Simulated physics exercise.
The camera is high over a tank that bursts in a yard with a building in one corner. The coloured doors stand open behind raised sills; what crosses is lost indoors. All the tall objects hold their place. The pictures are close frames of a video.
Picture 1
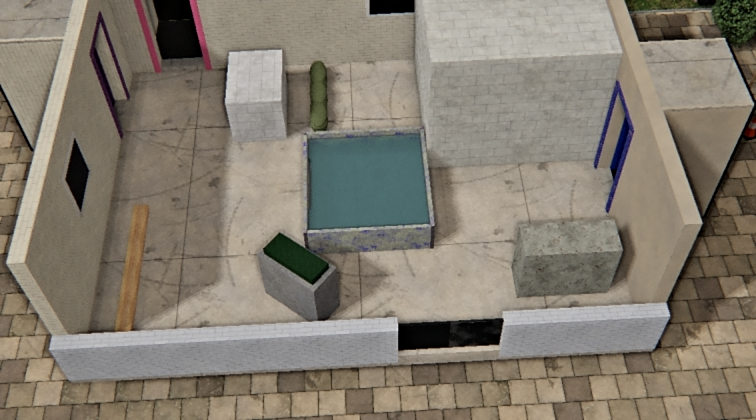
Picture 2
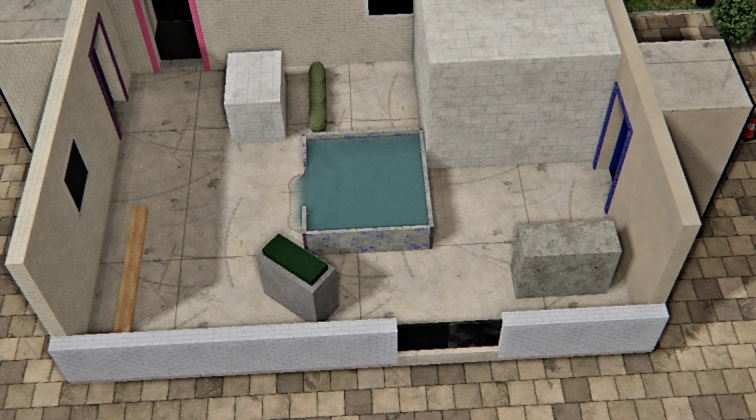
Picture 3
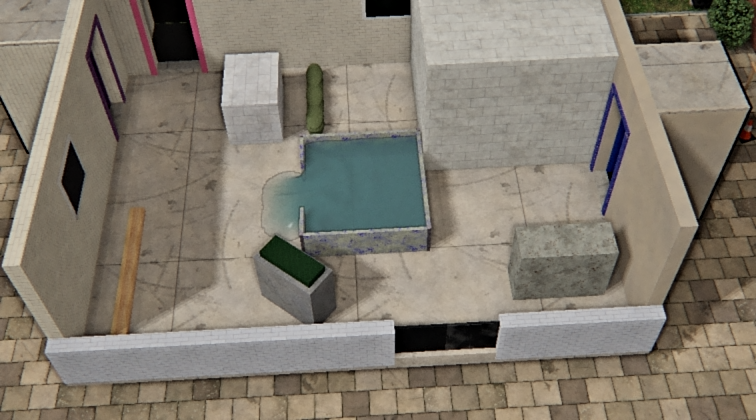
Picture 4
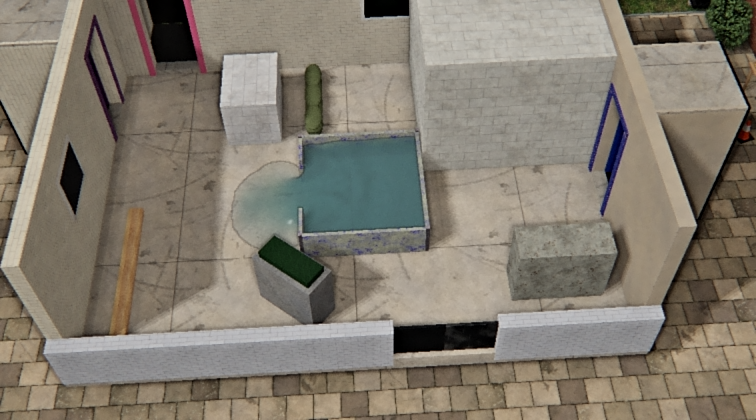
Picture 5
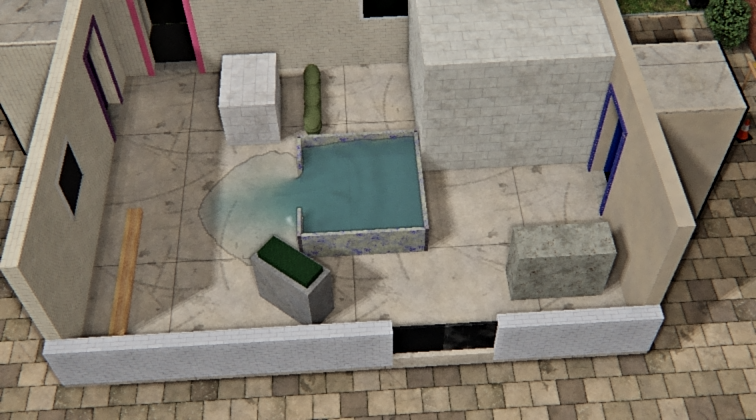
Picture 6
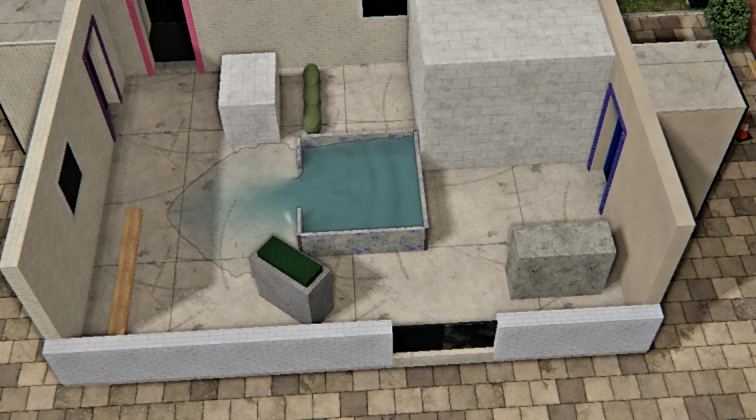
Walled yard with a square tank bursting on its left side, water pouring out and spreading leftward across the paved floor.
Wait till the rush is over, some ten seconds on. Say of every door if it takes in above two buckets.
One by one: The pink door holds within the limit; the blue door holds within the limit; the purple door floods.
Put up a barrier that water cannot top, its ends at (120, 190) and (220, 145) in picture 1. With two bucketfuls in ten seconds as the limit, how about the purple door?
In short: The purple one lets less in.
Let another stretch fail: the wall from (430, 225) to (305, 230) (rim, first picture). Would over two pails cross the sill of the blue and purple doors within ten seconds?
One by one: Blue door is over, purple door keeps below it.
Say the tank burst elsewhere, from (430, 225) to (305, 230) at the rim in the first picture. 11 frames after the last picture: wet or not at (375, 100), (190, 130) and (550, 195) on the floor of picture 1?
In that order: No water, free of water, no water.
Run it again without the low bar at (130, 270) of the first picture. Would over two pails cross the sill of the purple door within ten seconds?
The purple one goes over.
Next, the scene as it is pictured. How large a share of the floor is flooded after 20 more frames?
About 40 per cent.
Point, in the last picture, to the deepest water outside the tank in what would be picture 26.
Near (78, 363).
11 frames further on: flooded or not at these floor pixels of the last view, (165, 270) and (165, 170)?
As listed: Wet, wet.
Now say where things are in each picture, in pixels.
In the first frame, the tank at (366, 180) is whole and still.
In the second frame, the front is at (301, 178), out from the gap at (308, 198).
In the third frame, water pours out at (305, 200) and has run to (269, 186).
In the fourth frame, the front is at (236, 217), out from the gap at (304, 200).
In the fifth frame, the front is at (205, 206), out from the gap at (303, 200).
In the sixth frame, the front is at (173, 218), out from the gap at (303, 199).
A moment on, water covers 25 % of the floor; the pink door not reached, the blue door not reached, the purple door not reached.
Next, water covers 35 % of the floor; the pink door not reached, the blue door not reached, the purple door wet at the sill, nothing in.
Then, water covers 40 % of the floor; the pink door wet at the sill, nothing in, the blue door not reached, the purple door over two buckets in.
Later, water covers 55 % of the floor; the pink door under two buckets in, the blue door not reached, the purple door over two buckets in.
In the end, water covers 75 % of the floor; the pink door under two buckets in, the blue door not reached, the purple door over two buckets in.
